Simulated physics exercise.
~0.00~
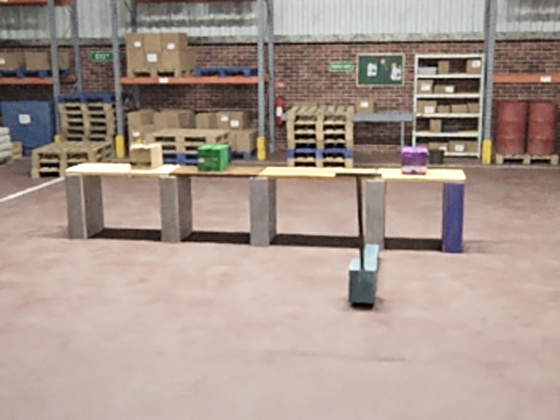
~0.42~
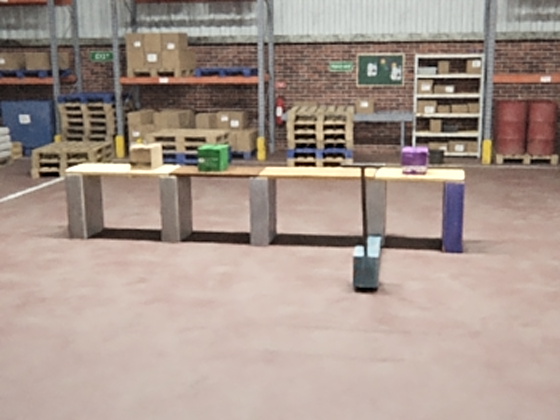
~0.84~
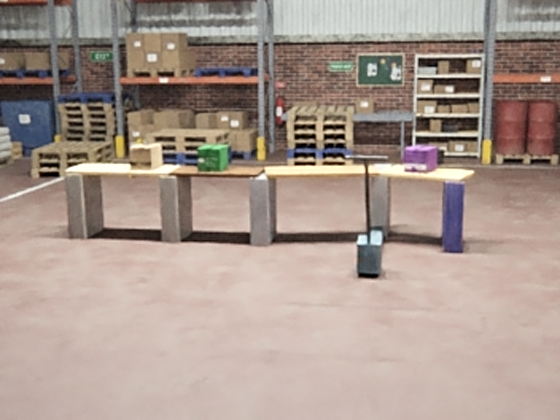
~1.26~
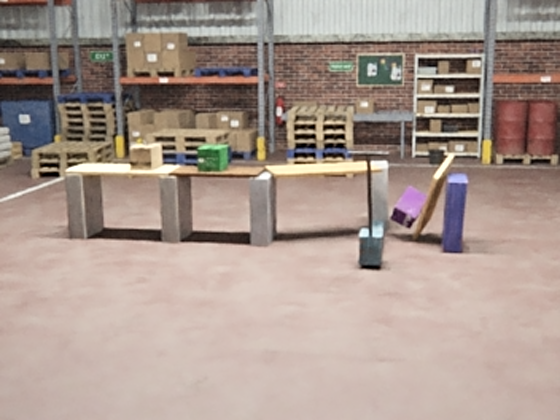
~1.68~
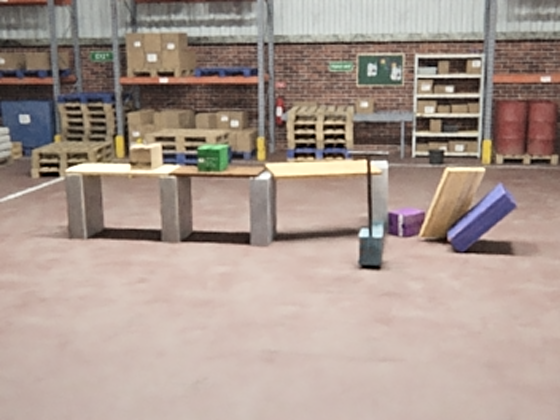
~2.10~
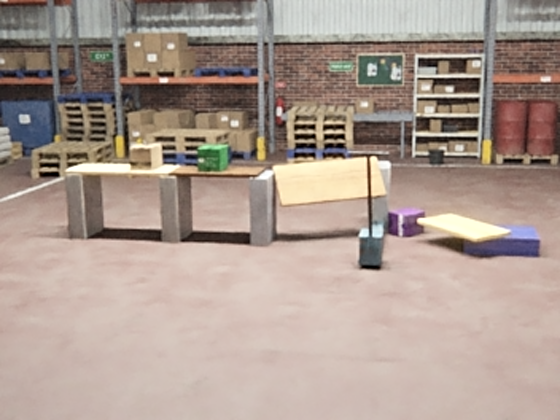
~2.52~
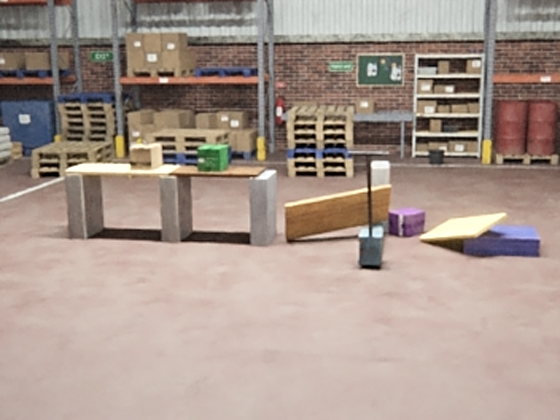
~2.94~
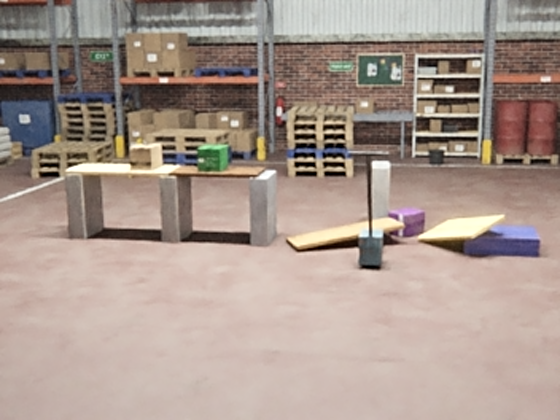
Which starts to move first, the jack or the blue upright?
The jack starts to move first. The blue upright is still standing in its place as the jack pushes in, and only tips over later.
